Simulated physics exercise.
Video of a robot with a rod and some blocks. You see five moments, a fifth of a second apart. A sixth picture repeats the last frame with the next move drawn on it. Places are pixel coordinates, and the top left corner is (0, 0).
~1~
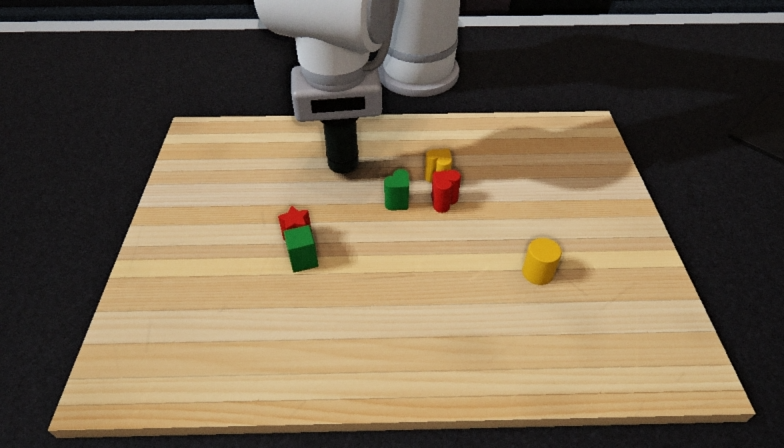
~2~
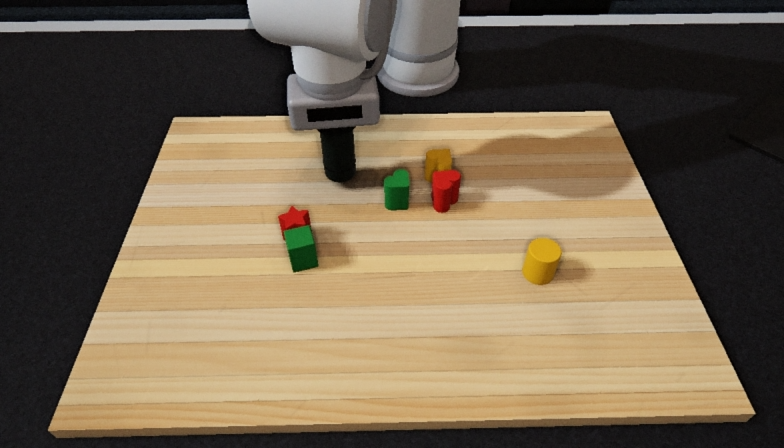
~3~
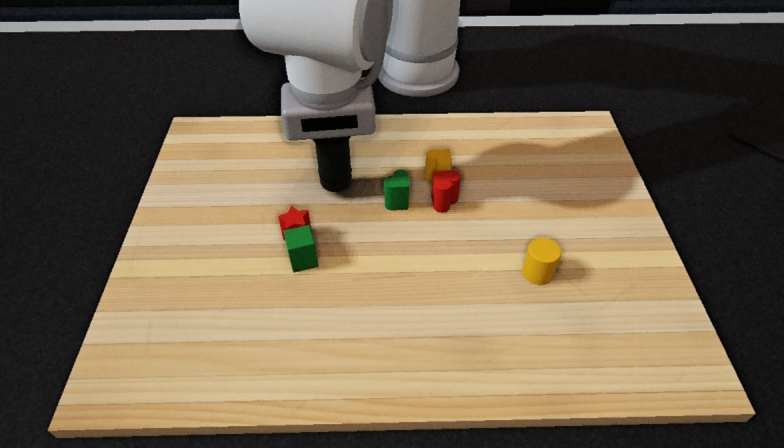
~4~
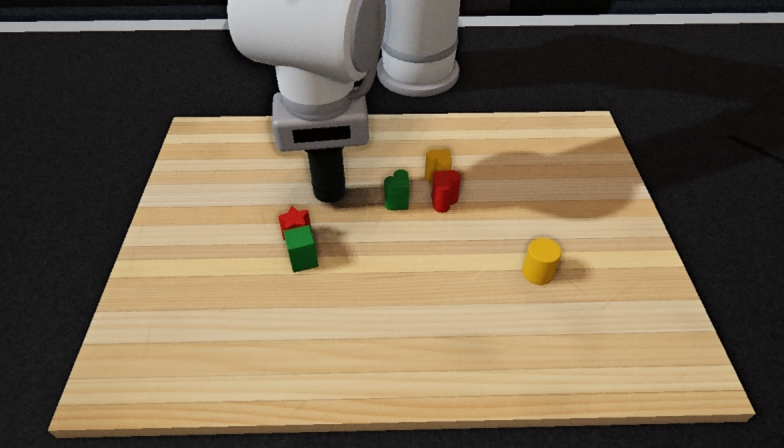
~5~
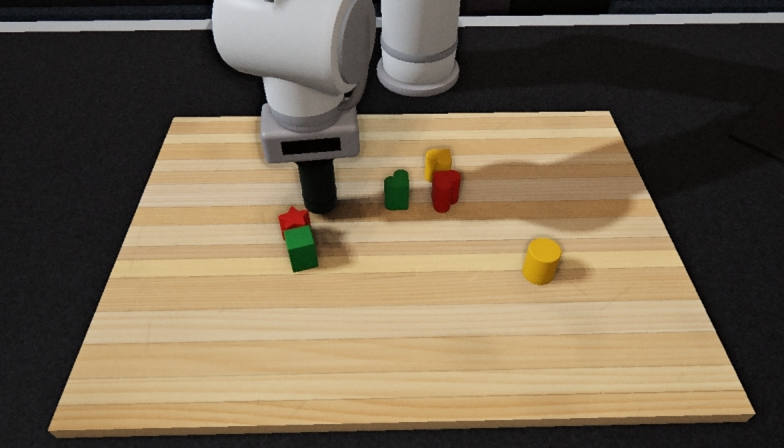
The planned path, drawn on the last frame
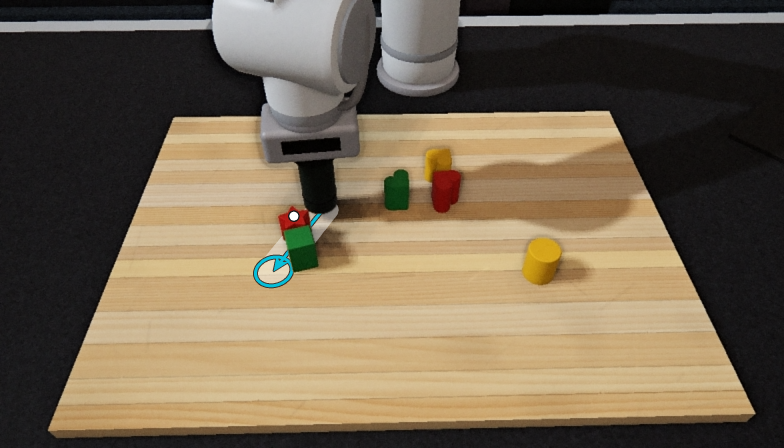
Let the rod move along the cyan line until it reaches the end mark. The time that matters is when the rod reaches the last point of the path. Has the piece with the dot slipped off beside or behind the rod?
No.
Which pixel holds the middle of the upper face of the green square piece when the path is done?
The middle of its upper face will lie at (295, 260).
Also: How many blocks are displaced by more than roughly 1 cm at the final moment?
Count: 2.
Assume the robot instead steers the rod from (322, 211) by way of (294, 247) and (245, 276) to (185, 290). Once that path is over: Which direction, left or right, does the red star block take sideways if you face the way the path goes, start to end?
It heads left.
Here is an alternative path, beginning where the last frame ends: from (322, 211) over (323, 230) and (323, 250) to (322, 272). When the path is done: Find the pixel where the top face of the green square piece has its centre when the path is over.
Its top middle will sit at (285, 254).
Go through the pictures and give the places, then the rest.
In the first frame, tip of the rod at (343, 164), middles of tops, red star block at (294, 216), green square piece at (299, 237), green heart at (398, 179).
In the second frame, rod at (341, 173), nothing pushed.
In the third frame, rod at (336, 182), nothing pushed.
In the fourth frame, rod at (330, 192), nothing pushed.
In the fifth frame, rod at (321, 203), red star block at (294, 216), green square piece at (299, 237), green heart at (398, 179).
The line goes straight from (322, 211) to (274, 271); the dot is on the red star block.
The first path, step by step. One third of the way, rod at (305, 222); red star block at (286, 225); green square piece at (295, 245).
Two thirds of the way, rod at (289, 243); red star block at (266, 246); green square piece at (293, 256), turned 40° anticlockwise.
At the end, rod at (272, 264); red star block at (247, 269); green square piece at (295, 260), turned 40° anticlockwise; green heart unmoved.
